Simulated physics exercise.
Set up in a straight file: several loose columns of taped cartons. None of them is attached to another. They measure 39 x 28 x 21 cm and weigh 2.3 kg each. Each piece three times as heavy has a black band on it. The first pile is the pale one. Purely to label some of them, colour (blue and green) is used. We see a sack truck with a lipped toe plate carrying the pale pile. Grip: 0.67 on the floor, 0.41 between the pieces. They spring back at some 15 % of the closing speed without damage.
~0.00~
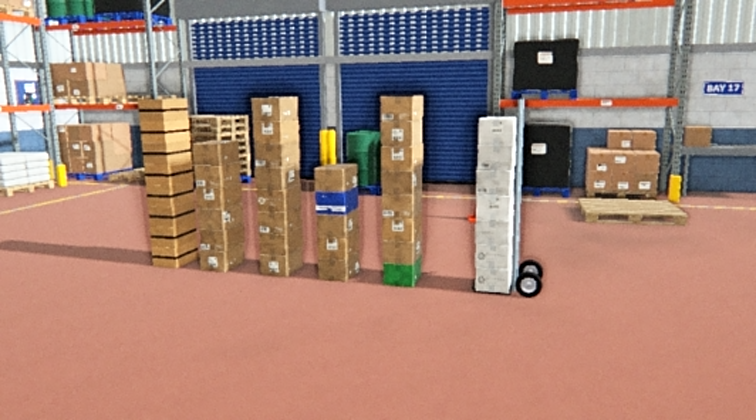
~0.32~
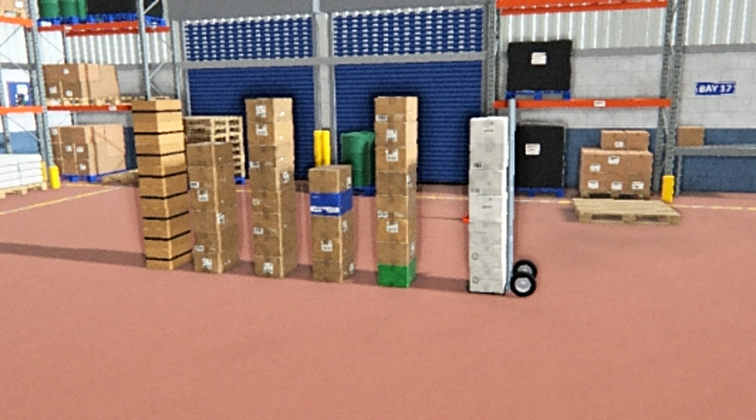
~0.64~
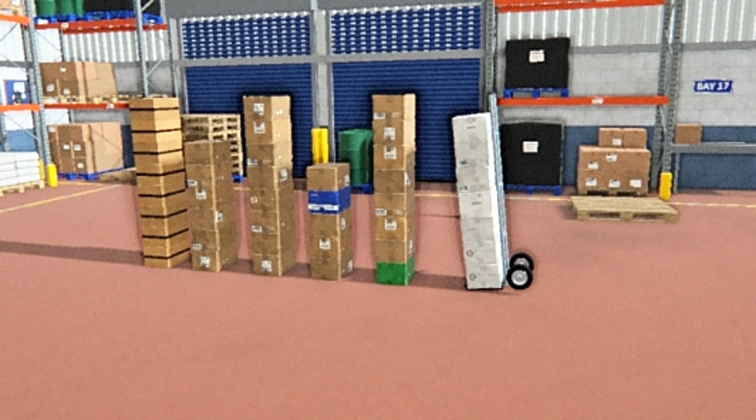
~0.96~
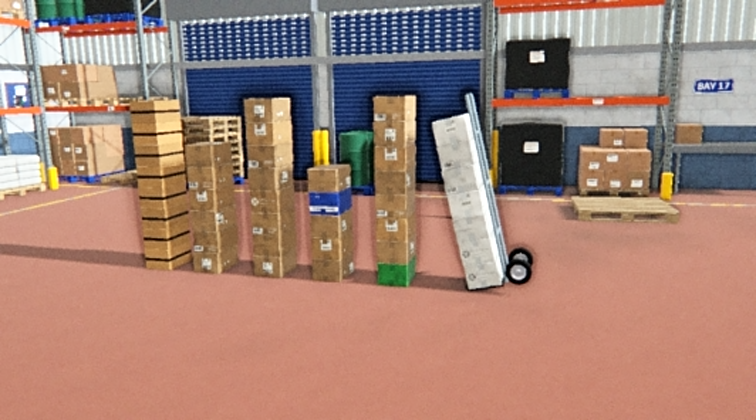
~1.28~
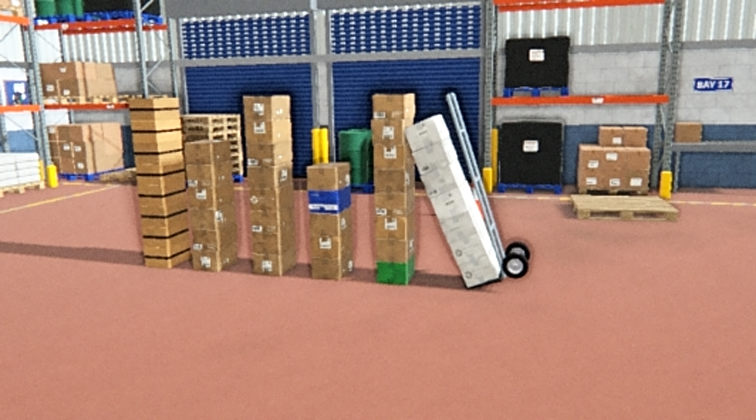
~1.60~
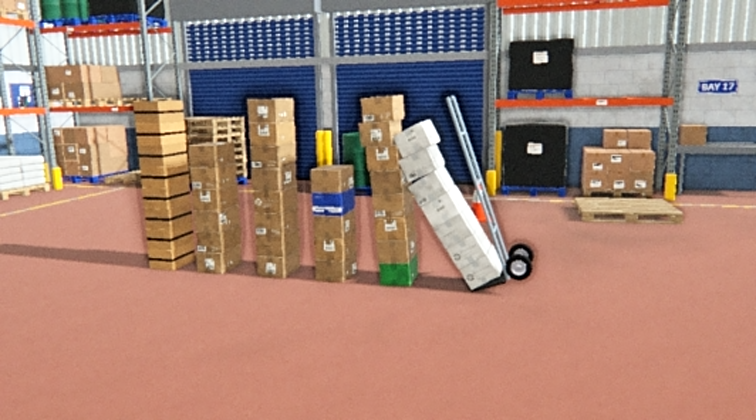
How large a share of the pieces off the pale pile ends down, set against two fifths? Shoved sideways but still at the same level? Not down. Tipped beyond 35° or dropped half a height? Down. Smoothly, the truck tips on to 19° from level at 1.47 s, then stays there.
The share is above two fifths.
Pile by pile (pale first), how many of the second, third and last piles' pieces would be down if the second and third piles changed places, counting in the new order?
Count of fallen pieces - second: 4; third: 7; last: 8.
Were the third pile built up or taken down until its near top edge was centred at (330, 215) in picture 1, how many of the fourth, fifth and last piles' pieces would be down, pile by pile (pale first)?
Result: Fourth pile 8, fifth pile 6, last pile 8.
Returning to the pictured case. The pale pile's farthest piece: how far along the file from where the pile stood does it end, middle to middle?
Roughly 140 cm.
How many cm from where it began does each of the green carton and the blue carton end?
Green ends up some 10 cm away; blue ends up some 90 cm away.
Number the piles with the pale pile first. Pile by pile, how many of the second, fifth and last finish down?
Counts - second: 8, fifth: 6, last: 8.
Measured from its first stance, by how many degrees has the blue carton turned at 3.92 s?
Close to 30° of tilt compared with the start.
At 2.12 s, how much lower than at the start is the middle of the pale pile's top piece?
20 cm lower.
After 2.12 s, 7 of the pale pile down; none of the 35 other cartons down, 10 disturbed; green carton 23° from how it stood; blue carton 17 mm from its place.
After 2.72 s, 7 of the pale pile down; 8 of the 35 other cartons down; green carton 48° from how it stood; blue carton 25° from how it stood, 7 cm lower.
After 3.92 s, 7 of the pale pile down; 22 of the 35 other cartons down; green carton 50° from how it stood; blue carton 31° from how it stood, 20 cm lower.
After 4.60 s, 7 of the pale pile down; 35 of the 35 other cartons down; green carton 50° from how it stood; blue carton 40° from how it stood, 20 cm lower.
In the end (6.0 s), 7 of the pale pile down; 35 of the 35 other cartons down; green carton 50° from how it stood; blue carton 41° from how it stood, 20 cm lower. That is 100 per cent. From the last view, middles, green carton near (386, 262), blue carton near (246, 218).
